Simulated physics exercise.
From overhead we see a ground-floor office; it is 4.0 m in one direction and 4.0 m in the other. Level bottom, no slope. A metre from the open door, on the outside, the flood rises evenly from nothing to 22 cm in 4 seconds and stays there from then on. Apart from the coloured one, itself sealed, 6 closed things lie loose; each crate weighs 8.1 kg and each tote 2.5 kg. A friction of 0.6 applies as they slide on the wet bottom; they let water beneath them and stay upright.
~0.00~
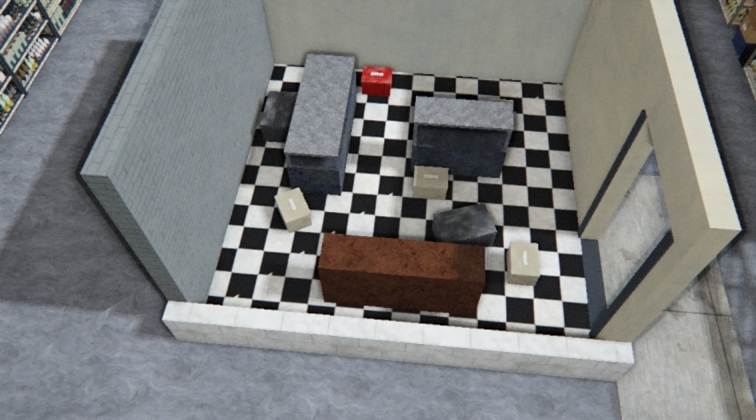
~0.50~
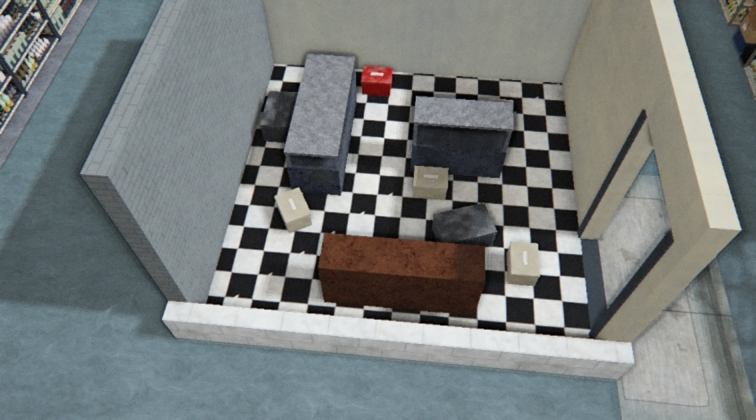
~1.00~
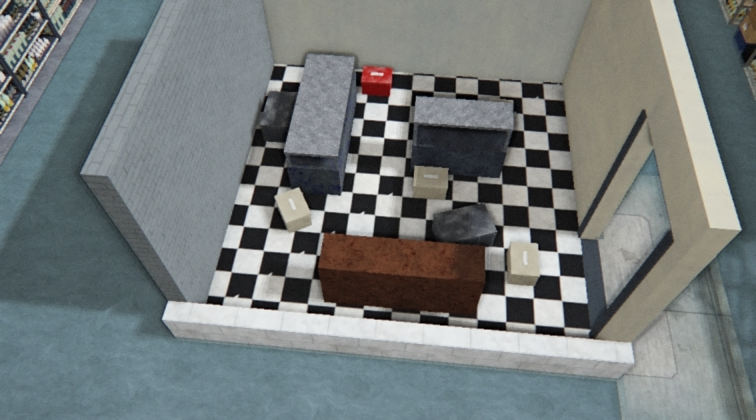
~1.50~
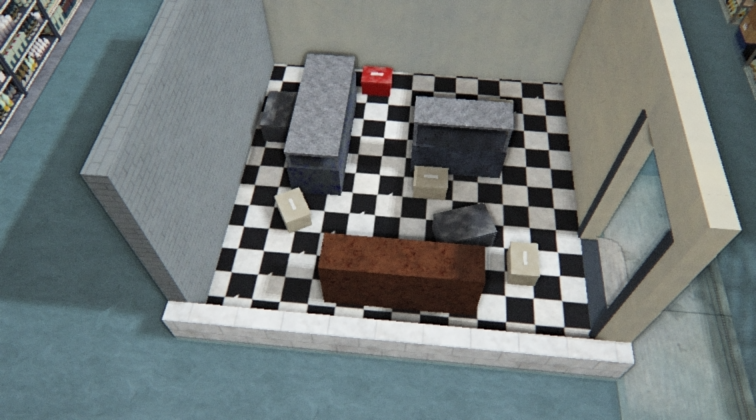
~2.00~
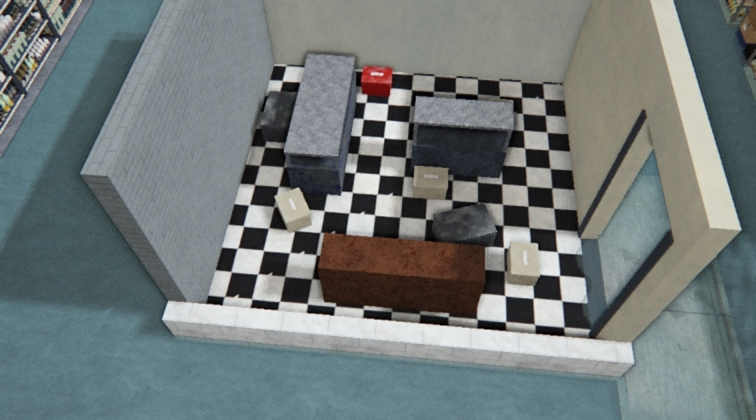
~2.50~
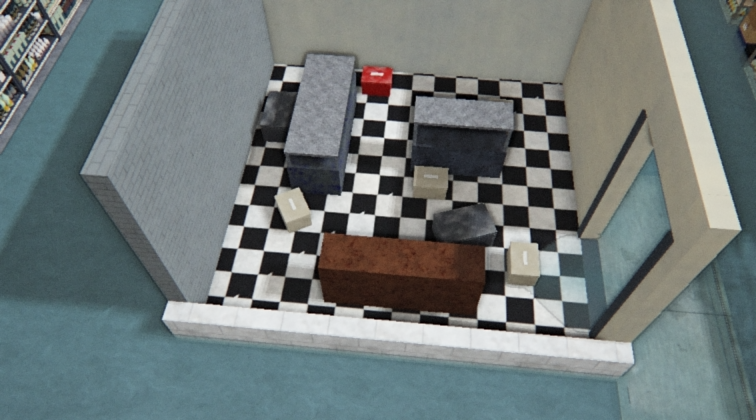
Roofless checkered-floor room standing still with scattered boxes and a red tote, as bluish water spreads outside and enters the right-hand doorway.
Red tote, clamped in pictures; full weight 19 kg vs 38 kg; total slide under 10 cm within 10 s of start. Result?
Expect the smaller amount to be sufficient.
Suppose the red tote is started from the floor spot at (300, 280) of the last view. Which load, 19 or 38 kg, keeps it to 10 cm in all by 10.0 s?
Outcome - success with both.
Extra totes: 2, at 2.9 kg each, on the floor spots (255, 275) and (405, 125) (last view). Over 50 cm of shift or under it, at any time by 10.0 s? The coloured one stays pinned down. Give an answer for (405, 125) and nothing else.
Note: Exceeds it.
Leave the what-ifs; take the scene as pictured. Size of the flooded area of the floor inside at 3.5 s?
Somewhere about 2.0 m2, give or take.
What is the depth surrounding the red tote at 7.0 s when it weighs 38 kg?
Something like 4 centimetres.
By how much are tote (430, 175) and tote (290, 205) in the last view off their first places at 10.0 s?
They've ended up 200 cm and 200 cm away, in that order.
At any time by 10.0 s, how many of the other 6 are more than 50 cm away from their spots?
Tally: 5.
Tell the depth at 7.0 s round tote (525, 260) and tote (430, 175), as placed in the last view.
Close to 12 and 3 centimetres.
After 3.5 s the red tote would be 0 cm from its start with 19 kg and 0 cm from its start with 38 kg; 0 cm of water round it then.
After 4.5 s the red tote would be 0 cm from its start with 19 kg and 0 cm from its start with 38 kg; 0 cm of water round it then.
After 7.0 s the red tote would be 0 cm from its start with 19 kg and 0 cm from its start with 38 kg; 4 cm of water round it then.
After 10.0 s the red tote would be 0 cm from its start with 19 kg and 0 cm from its start with 38 kg; 7 cm of water round it then.
